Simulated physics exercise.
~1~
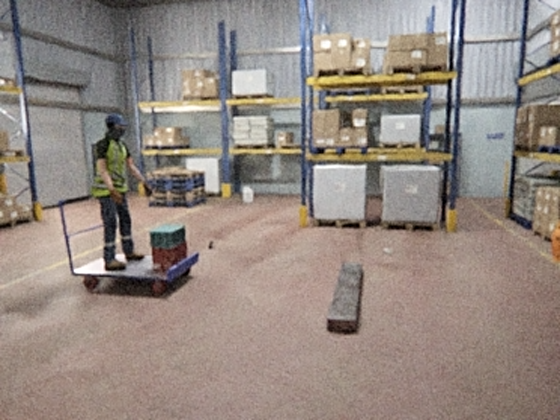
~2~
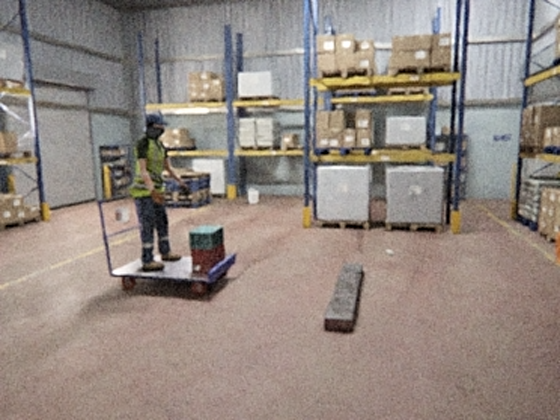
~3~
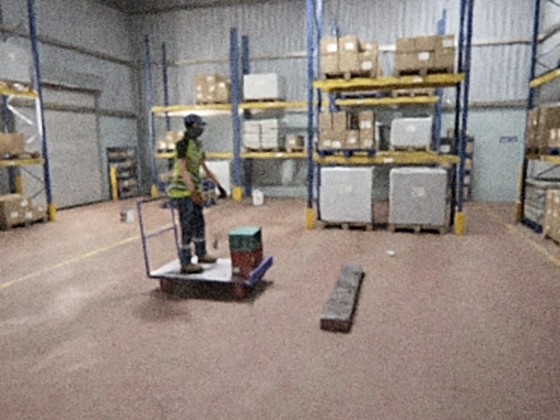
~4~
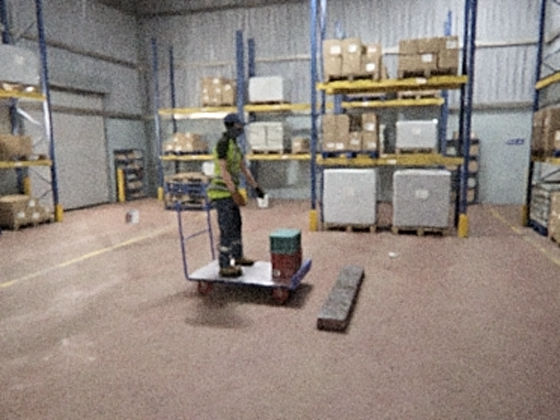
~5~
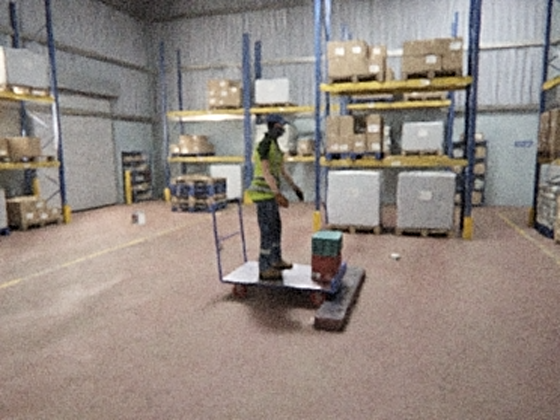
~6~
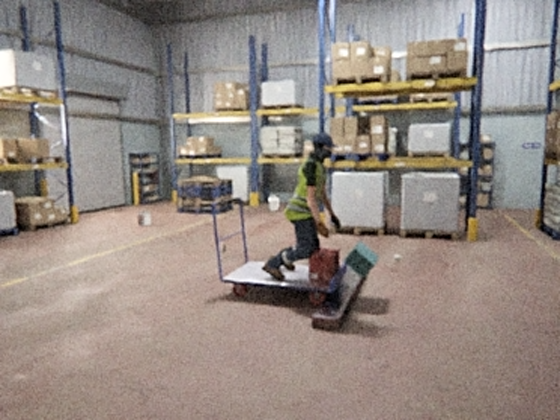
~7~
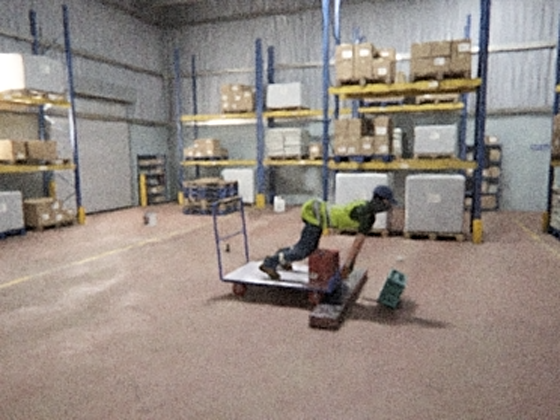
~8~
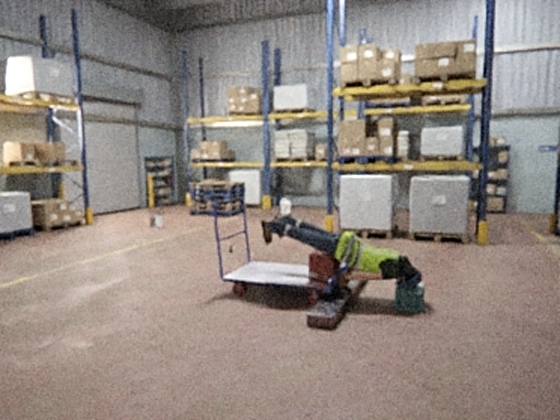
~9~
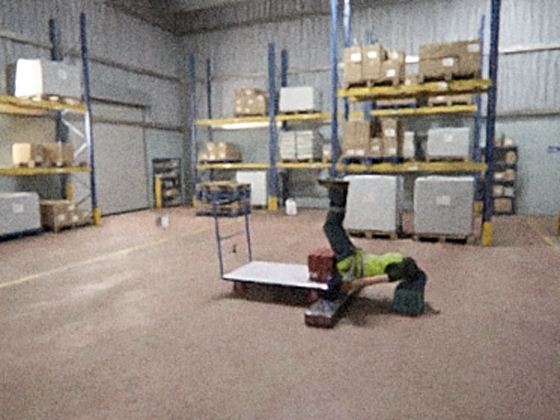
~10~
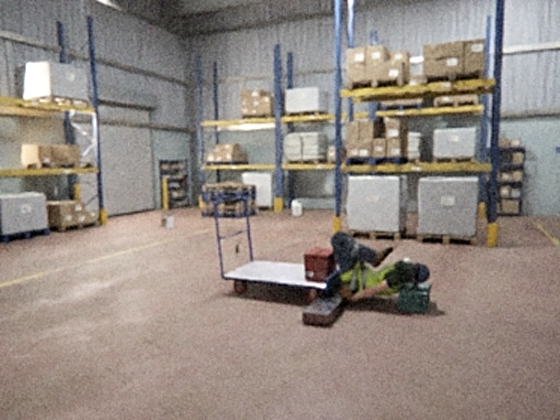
The footage shows a person in a high-visibility vest riding a flat trolley rightward across a warehouse until it stops at a low kerb. The teal crate tumbles off, the rider pitches headfirst over the front and ends crumpled beyond the kerb beside it, while the red carton stays aboard.
